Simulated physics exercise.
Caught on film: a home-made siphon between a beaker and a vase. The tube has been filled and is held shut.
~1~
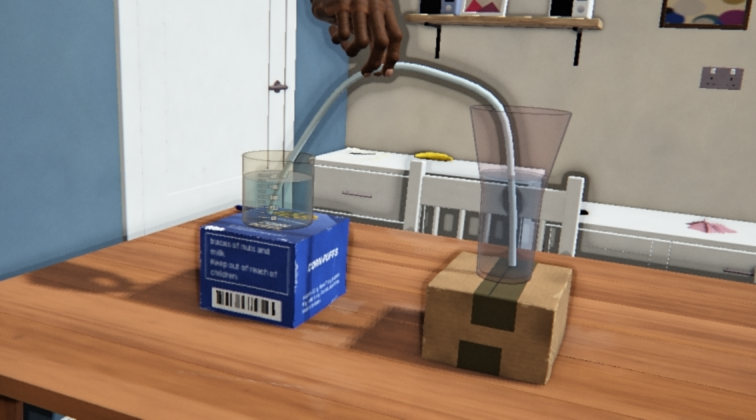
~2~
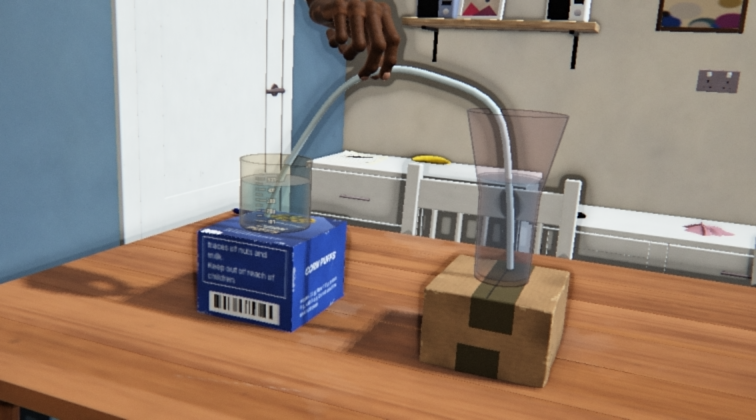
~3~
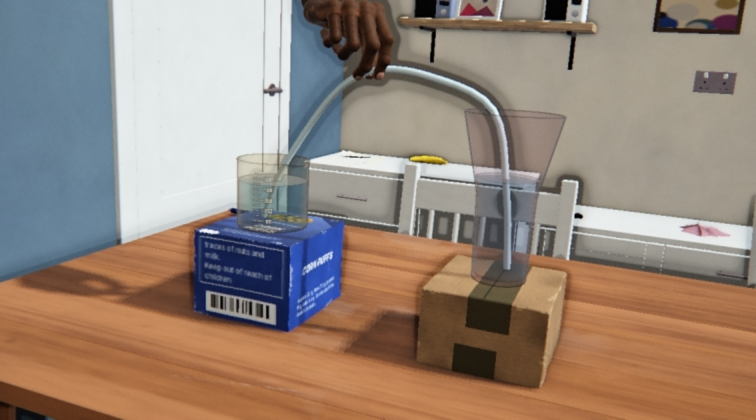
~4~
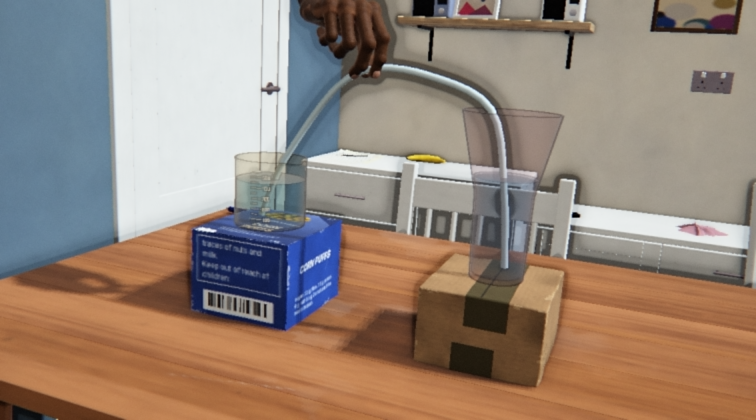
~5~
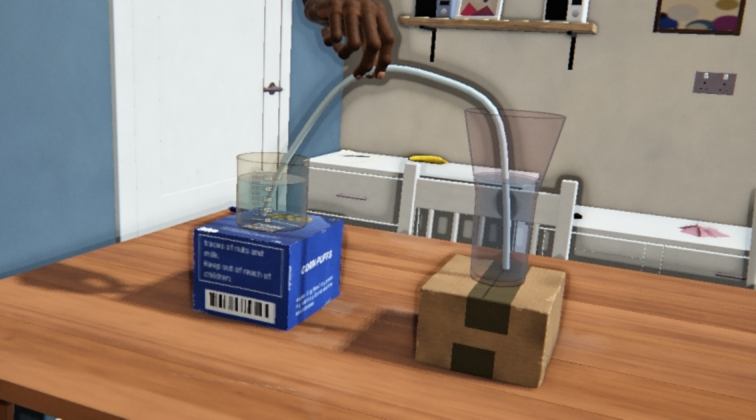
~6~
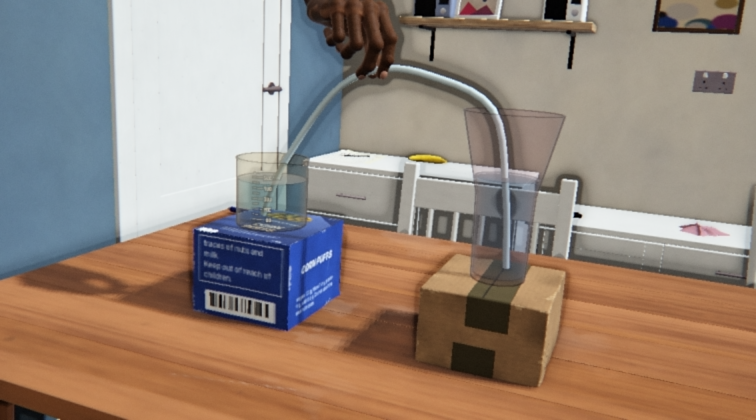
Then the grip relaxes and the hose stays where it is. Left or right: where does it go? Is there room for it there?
The water goes into the left one; the receiving one stays below its rim.
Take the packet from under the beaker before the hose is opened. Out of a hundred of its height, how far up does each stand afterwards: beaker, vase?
About 100 and 5 per cent.
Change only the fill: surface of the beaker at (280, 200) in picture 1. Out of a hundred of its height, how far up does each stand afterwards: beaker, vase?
First 60 %, second 35 %.
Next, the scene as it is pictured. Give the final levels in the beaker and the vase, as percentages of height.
First 85 %, second 50 %.
Next, the beaker is about three quarters full; the vase is about half full.
Finally, the beaker is about three quarters full; the vase is about half full; the two surfaces are level.
